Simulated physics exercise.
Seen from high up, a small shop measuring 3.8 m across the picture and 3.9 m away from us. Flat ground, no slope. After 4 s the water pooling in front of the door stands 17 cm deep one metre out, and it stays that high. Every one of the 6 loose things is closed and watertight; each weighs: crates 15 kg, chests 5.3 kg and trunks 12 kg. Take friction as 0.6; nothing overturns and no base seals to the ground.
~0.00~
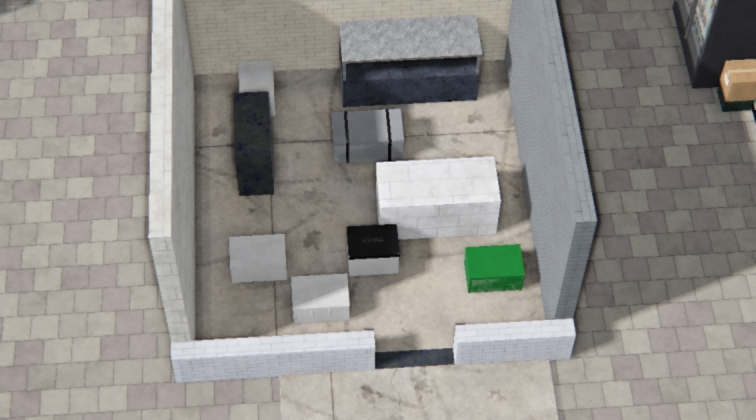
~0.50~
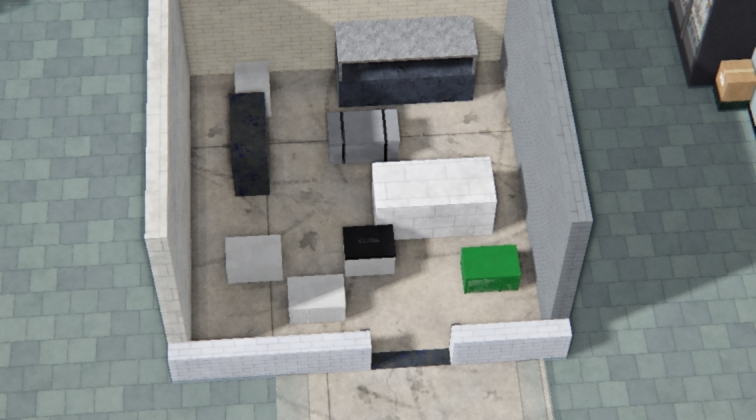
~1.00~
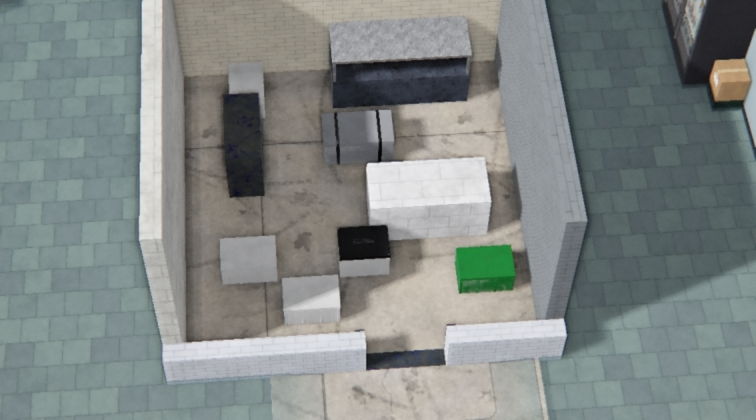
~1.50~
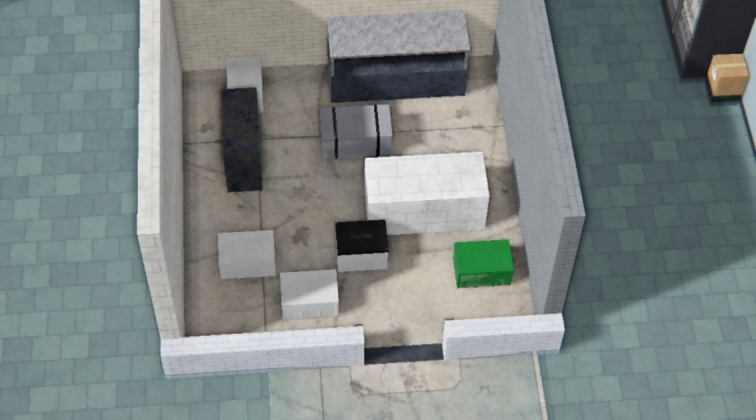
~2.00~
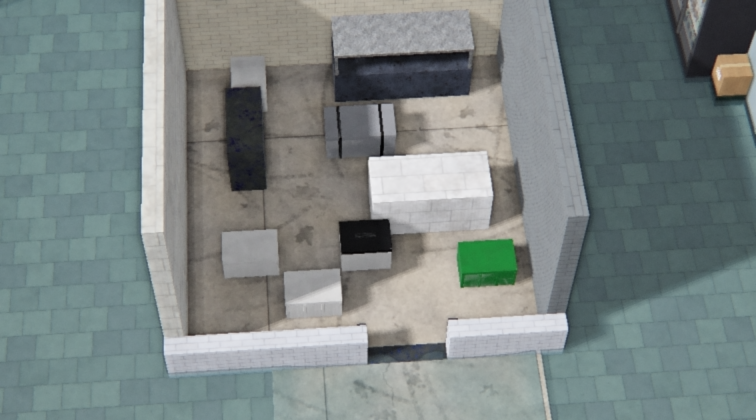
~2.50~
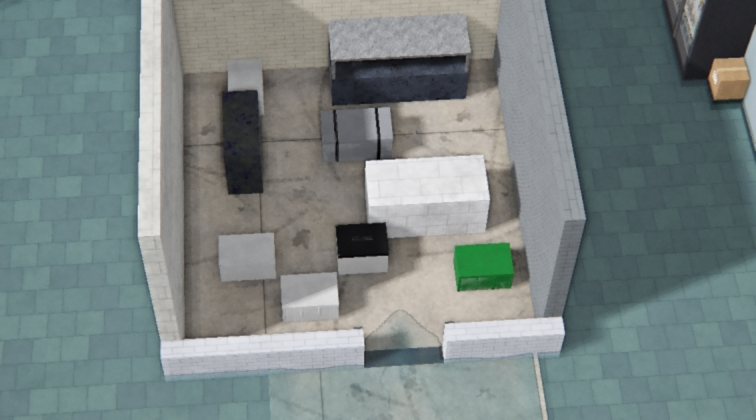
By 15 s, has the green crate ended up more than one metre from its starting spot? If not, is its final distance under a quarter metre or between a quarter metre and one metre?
The move is medium.
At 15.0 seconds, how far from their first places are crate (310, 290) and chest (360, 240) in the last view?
Net displacement, in order: 10 cm; 140 cm.
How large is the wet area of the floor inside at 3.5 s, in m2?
That flooded area is roughly 1.5 m2.
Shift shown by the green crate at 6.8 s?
About 20 cm out of place.
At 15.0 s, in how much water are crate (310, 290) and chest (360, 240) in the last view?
Some 7 cm at the first, some 7 cm at the second.
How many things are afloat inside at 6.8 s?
That would be 1 of them.
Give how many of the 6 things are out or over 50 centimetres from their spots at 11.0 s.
It comes to 1.
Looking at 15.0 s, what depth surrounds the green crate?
Around 9 cm.
After 3.5 s the green crate is near (484, 260), 0.0 m from its start, aground; 0 afloat.
After 6.8 s the green crate is near (500, 266), 0.2 m from its start, aground; 1 afloat.
After 11.0 s the green crate is near (462, 258), 0.2 m from its start, afloat; 4 afloat.
After 15.0 s the green crate is near (489, 298), 0.5 m from its start, afloat; 6 afloat.
